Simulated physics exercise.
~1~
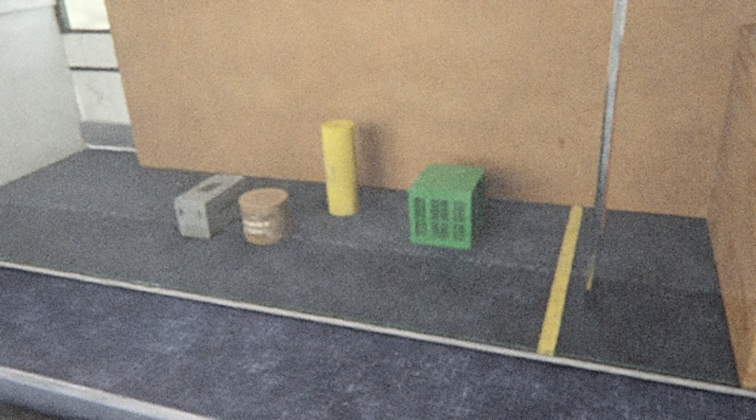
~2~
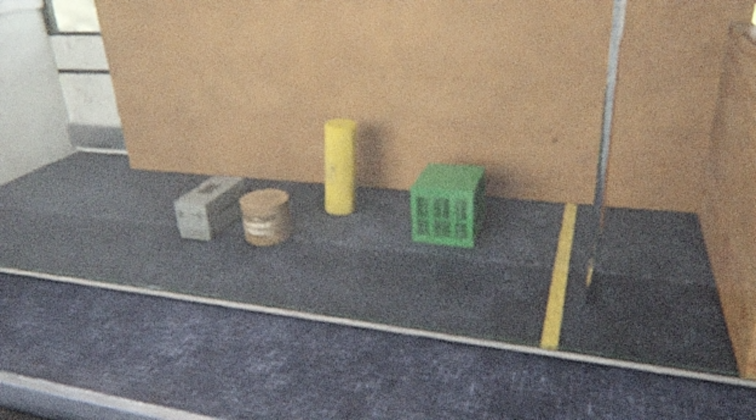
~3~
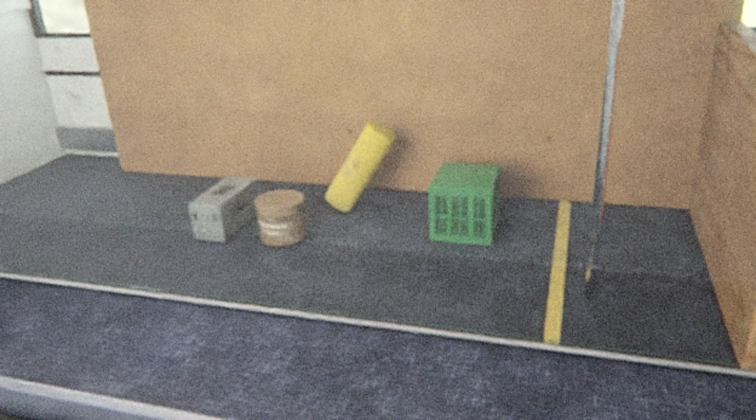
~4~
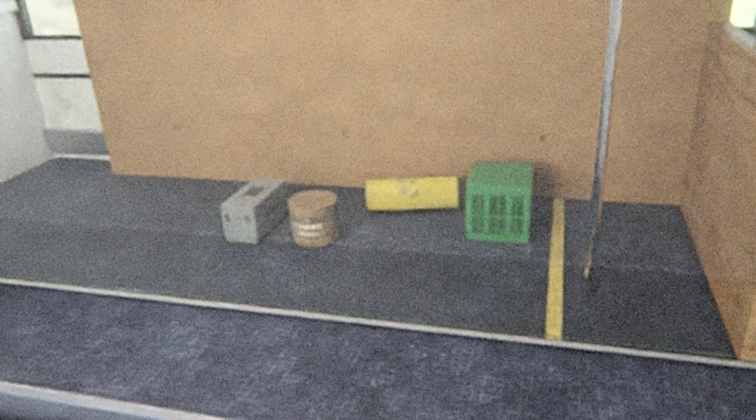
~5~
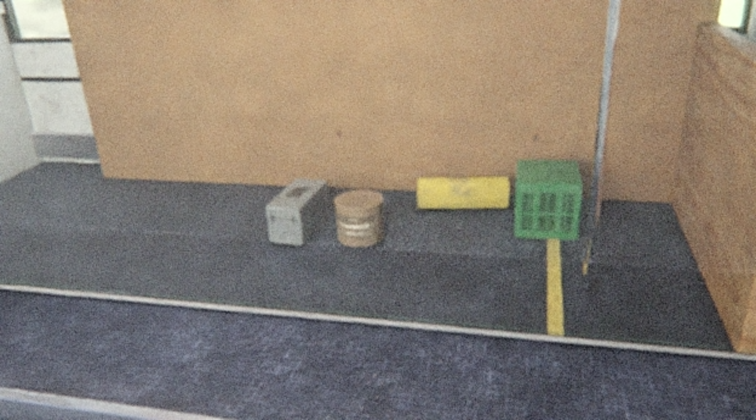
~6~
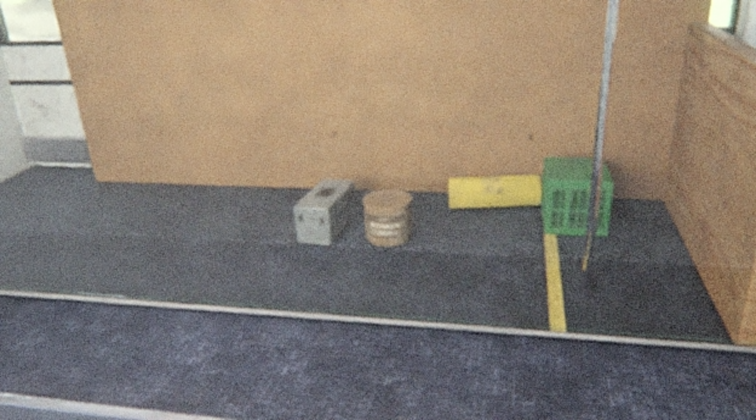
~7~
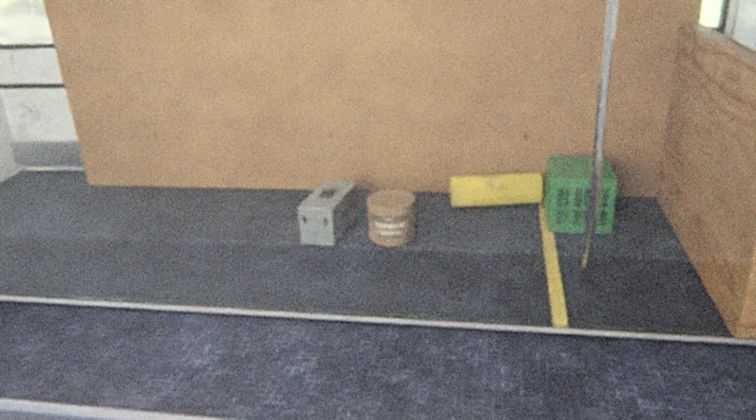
In a shuttle bay, the yellow roll topples as everything slides right and the green crate crosses the line.
